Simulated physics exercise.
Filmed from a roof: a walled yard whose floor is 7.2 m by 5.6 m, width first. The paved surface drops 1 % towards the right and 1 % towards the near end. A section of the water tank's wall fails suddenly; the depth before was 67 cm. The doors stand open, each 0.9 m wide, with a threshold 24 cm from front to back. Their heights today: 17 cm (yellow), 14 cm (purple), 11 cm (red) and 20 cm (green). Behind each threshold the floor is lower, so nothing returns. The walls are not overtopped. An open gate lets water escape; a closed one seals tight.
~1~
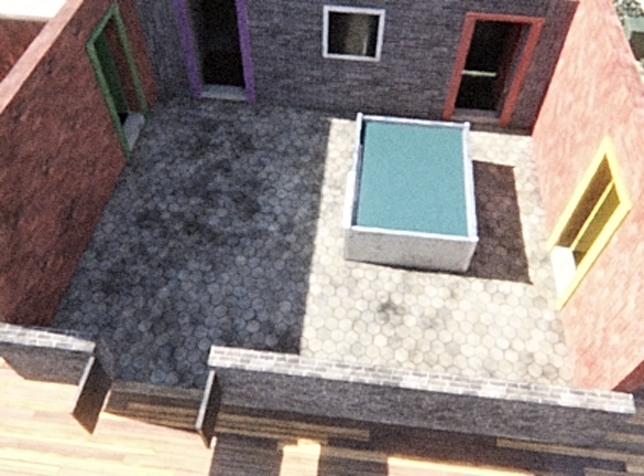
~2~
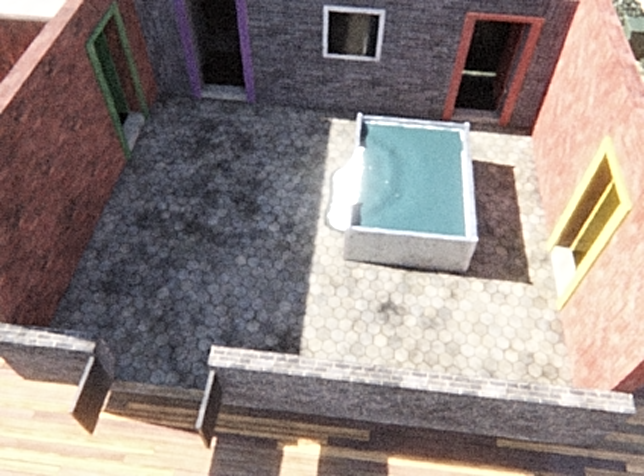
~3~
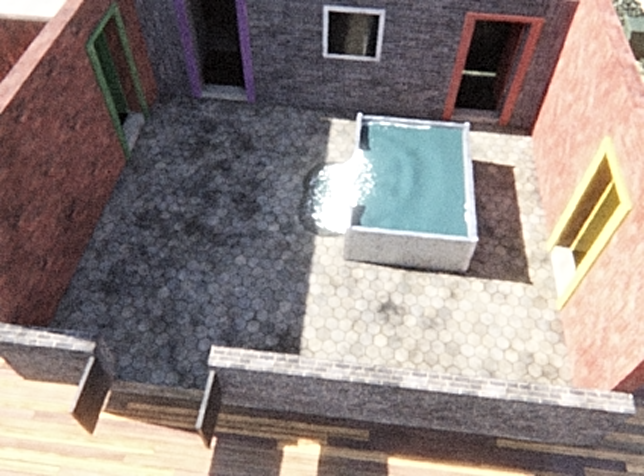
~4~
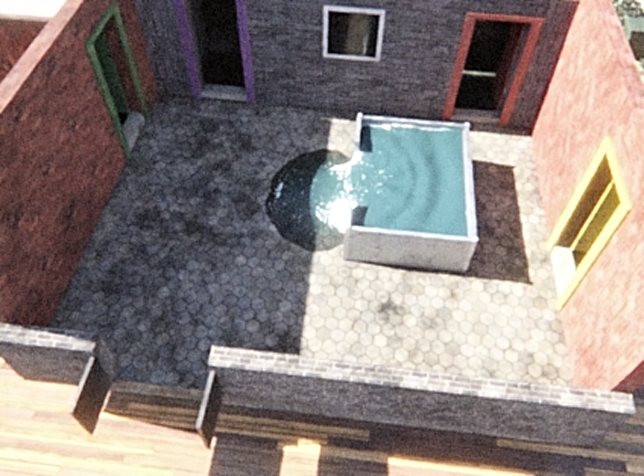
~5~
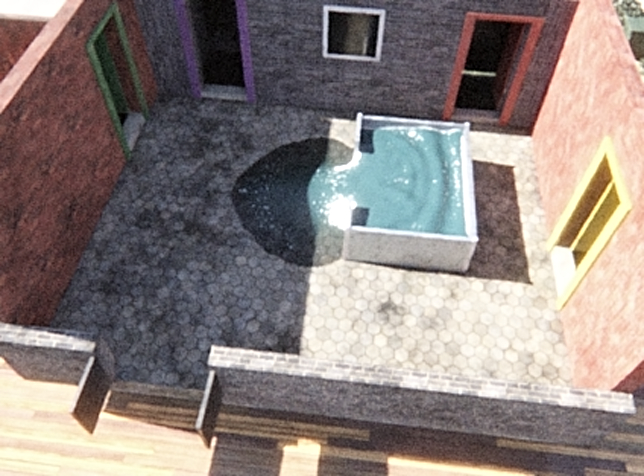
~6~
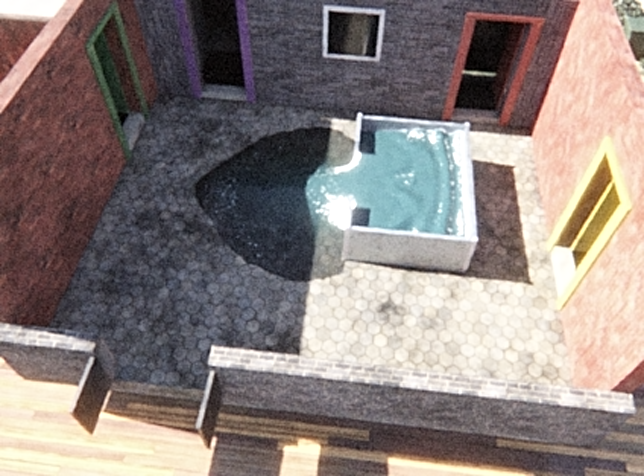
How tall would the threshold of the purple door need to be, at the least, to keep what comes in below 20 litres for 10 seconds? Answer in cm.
At least 10.5 cm or so.
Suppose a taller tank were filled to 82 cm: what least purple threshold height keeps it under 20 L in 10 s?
Some 14.5 cm.
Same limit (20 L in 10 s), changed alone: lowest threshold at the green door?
Roughly 18 cm at green.
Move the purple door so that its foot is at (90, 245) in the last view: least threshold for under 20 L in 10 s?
About 15 cm.
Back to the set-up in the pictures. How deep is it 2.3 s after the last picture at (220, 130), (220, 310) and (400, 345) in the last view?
Roughly 3, 1 and 0 cm, in turn.
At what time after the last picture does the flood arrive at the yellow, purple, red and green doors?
Arrival: Yellow 7.0 s, purple 0.9 s, red 5.5 s, green 0.7 s.
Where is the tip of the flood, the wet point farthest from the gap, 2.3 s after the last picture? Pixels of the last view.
Near (38, 353).
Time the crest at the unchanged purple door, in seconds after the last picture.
At about 2.8 s.
Then, 0.7 s after the last picture water covers 35 % of the floor, deepest (34 cm) near (339, 202); it has not reached the purple door.
Then, 2.3 s after the last picture water covers 50 % of the floor, deepest (30 cm) near (38, 353); 14 cm at the purple door, 0 litres in over its 14 cm threshold.
Then, 9.3 s after the last picture water covers 95 % of the floor, deepest (14 cm) near (538, 413); 3 cm at the purple door, 5 litres in over its 14 cm threshold.
At the purple door as built, the water peaked near 17 cm, 2.9 s after the last picture.
Run again over the same 10 s with other heights there, 34 litres in over 9 cm, 12 litres over 12 cm. The limit of 20 litres is kept from about 10.5 cm up.
